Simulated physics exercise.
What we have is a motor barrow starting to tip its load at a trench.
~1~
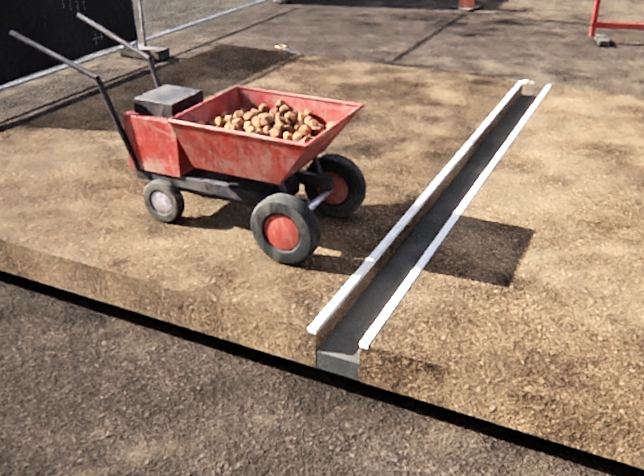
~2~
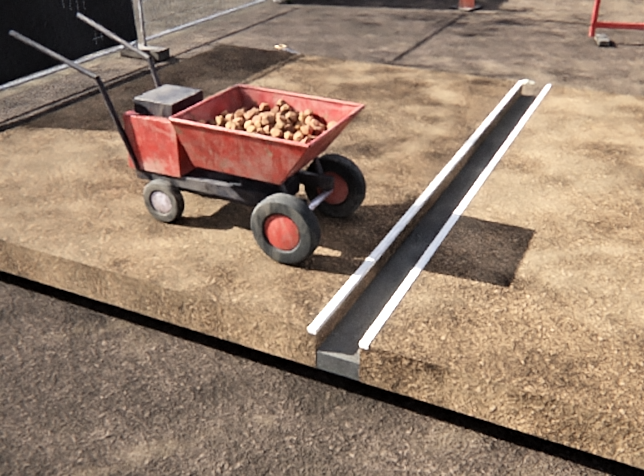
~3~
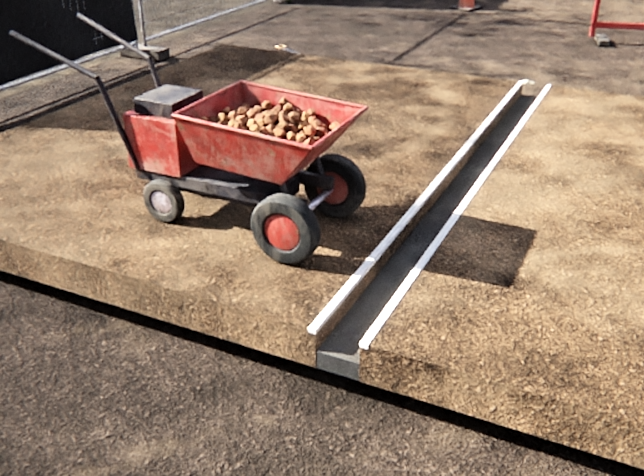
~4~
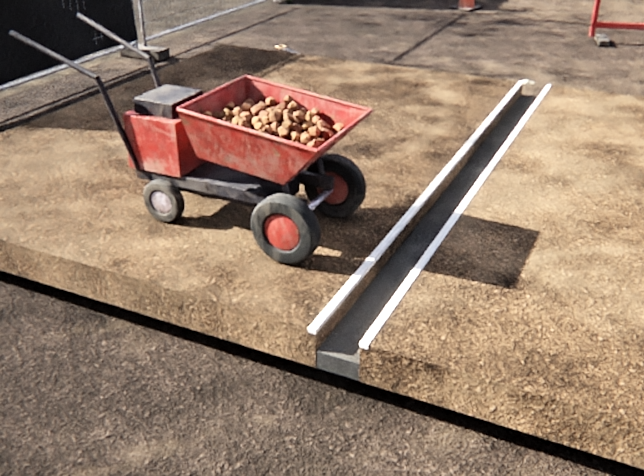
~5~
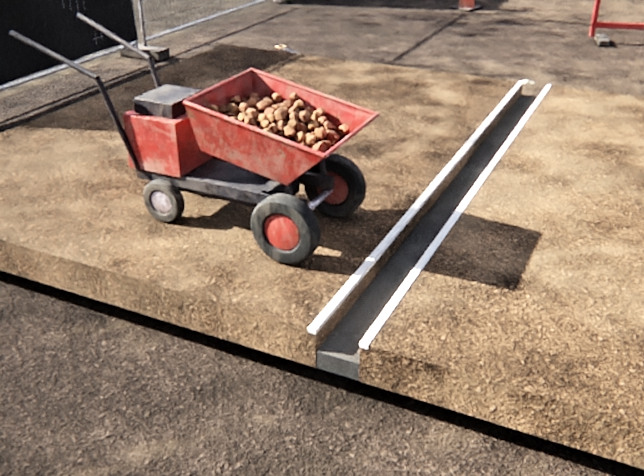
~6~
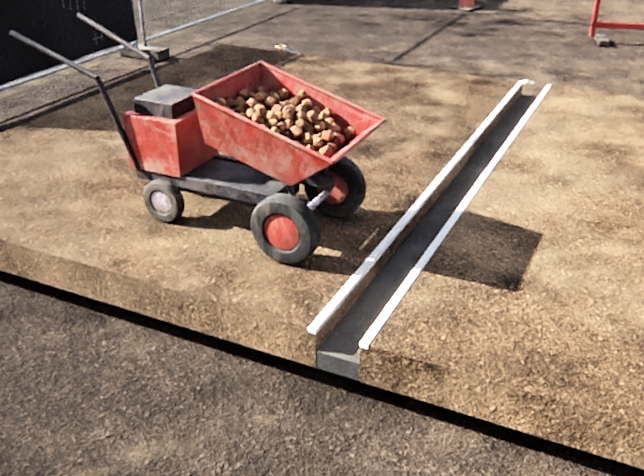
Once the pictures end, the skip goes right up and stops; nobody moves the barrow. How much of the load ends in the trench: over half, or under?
Between the edges lies under half of the load.
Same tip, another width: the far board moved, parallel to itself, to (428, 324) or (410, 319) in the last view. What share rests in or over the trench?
The first gives 90 %, the second 70 %.
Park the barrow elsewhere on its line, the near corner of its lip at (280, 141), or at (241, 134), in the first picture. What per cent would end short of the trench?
The first gives 10 %, the second 40 %.
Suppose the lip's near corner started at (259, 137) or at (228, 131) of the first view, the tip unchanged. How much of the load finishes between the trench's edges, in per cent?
First some 60, then 40 per cent.
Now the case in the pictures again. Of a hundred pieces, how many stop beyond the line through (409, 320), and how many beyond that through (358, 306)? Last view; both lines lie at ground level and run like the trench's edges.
First some 50, then 90 per cent.
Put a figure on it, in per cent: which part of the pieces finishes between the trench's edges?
Roughly 35 in a hundred.
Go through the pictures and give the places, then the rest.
Lip of the skip at (307, 146), level; top of the load at (259, 126), clay clods; first edge of the trench at (336, 300); far edge at (386, 313), the trench under half as wide as the skip, and about half as deep as wide, in the first frame.
Lip of the skip at (309, 146), level; top of the load at (259, 126), in the second frame.
Lip of the skip at (312, 148), tipped barely; top of the load at (262, 124), in the third frame.
Lip of the skip at (318, 152), tipped a little; top of the load at (266, 122), in the fourth frame.
Lip of the skip at (325, 156), tipped a little; top of the load at (256, 119), in the fifth frame.
Lip of the skip at (333, 163), tipped clearly; top of the load at (252, 109); first edge of the trench at (336, 300); far edge at (386, 313), in the sixth frame.
Soon after the last picture, skip tipped steeply; all in the skip.
A little later, skip tipped right over; most in the skip; a small part in or heaped over the trench; a small part beyond it; a stray few falling.
Later still, skip tipped right over; a small part in the skip; about a quarter in or heaped over the trench; about two thirds beyond it.
By the end, skip tipped right over; about a third in or heaped over the trench; about two thirds beyond it.
